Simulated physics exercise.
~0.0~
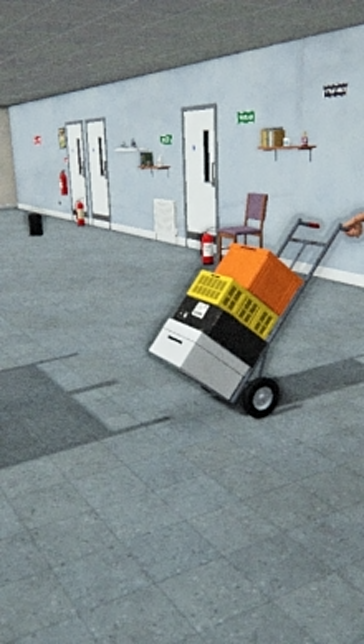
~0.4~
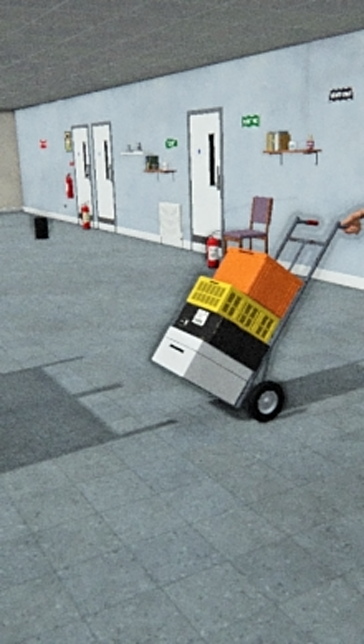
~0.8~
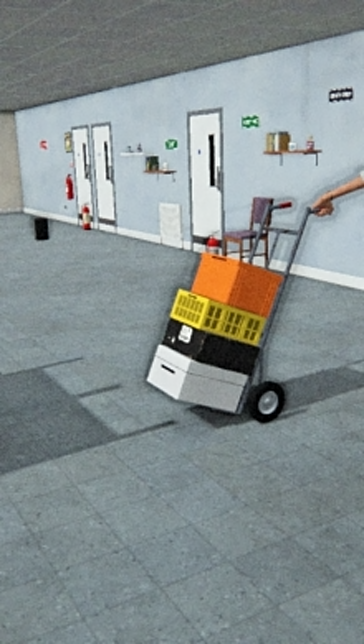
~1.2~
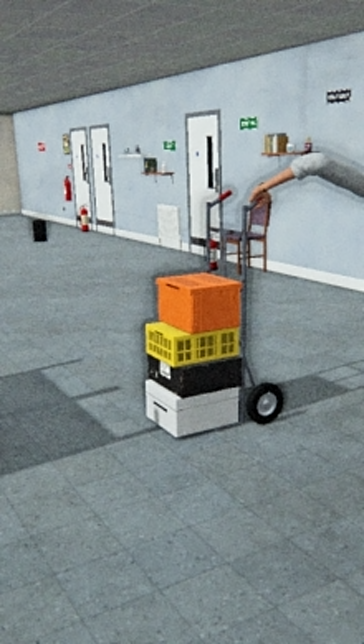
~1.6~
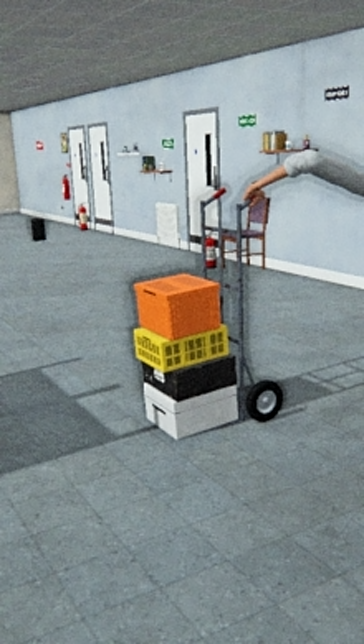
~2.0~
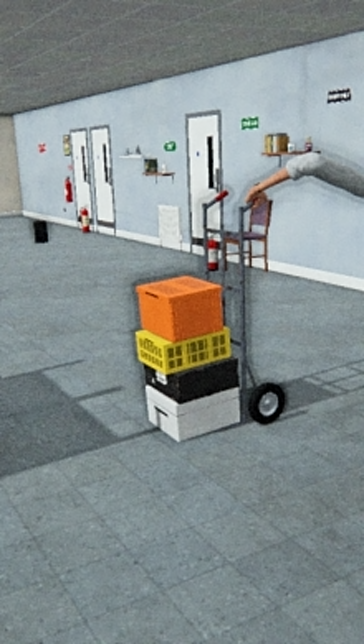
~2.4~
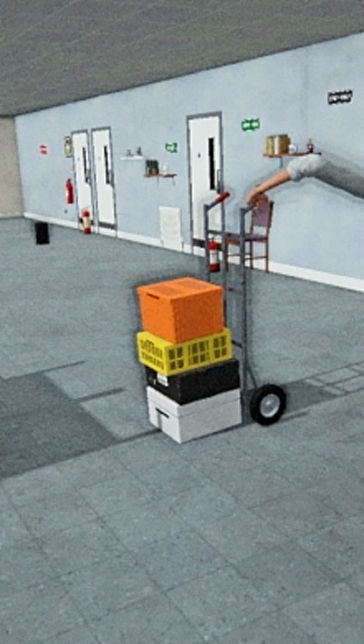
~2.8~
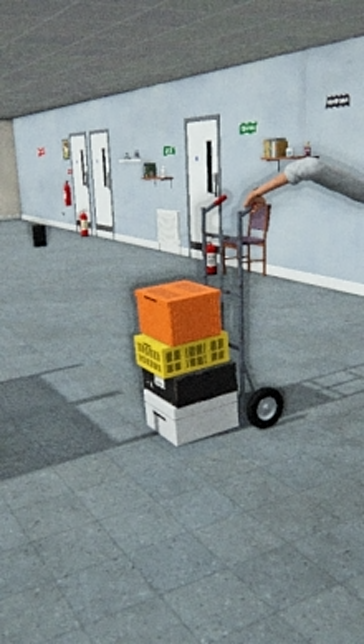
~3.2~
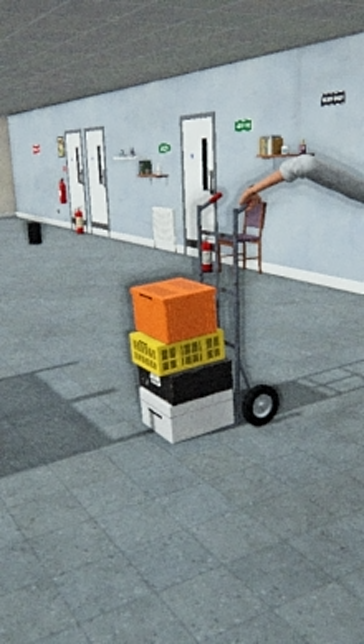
At the start, a sack truck leans back to the right in a room with blue walls and white doors, carrying an orange tote, a yellow crate, a black box and a white box stacked from top to bottom. A hand on the handle then swings the truck upright, and the load turns with it. As the truck comes upright, the boxes slide a little to the left, away from its frame, with the orange tote on top. The stack does not topple. It ends standing still, slightly uneven, while the hand still holds the upright truck.
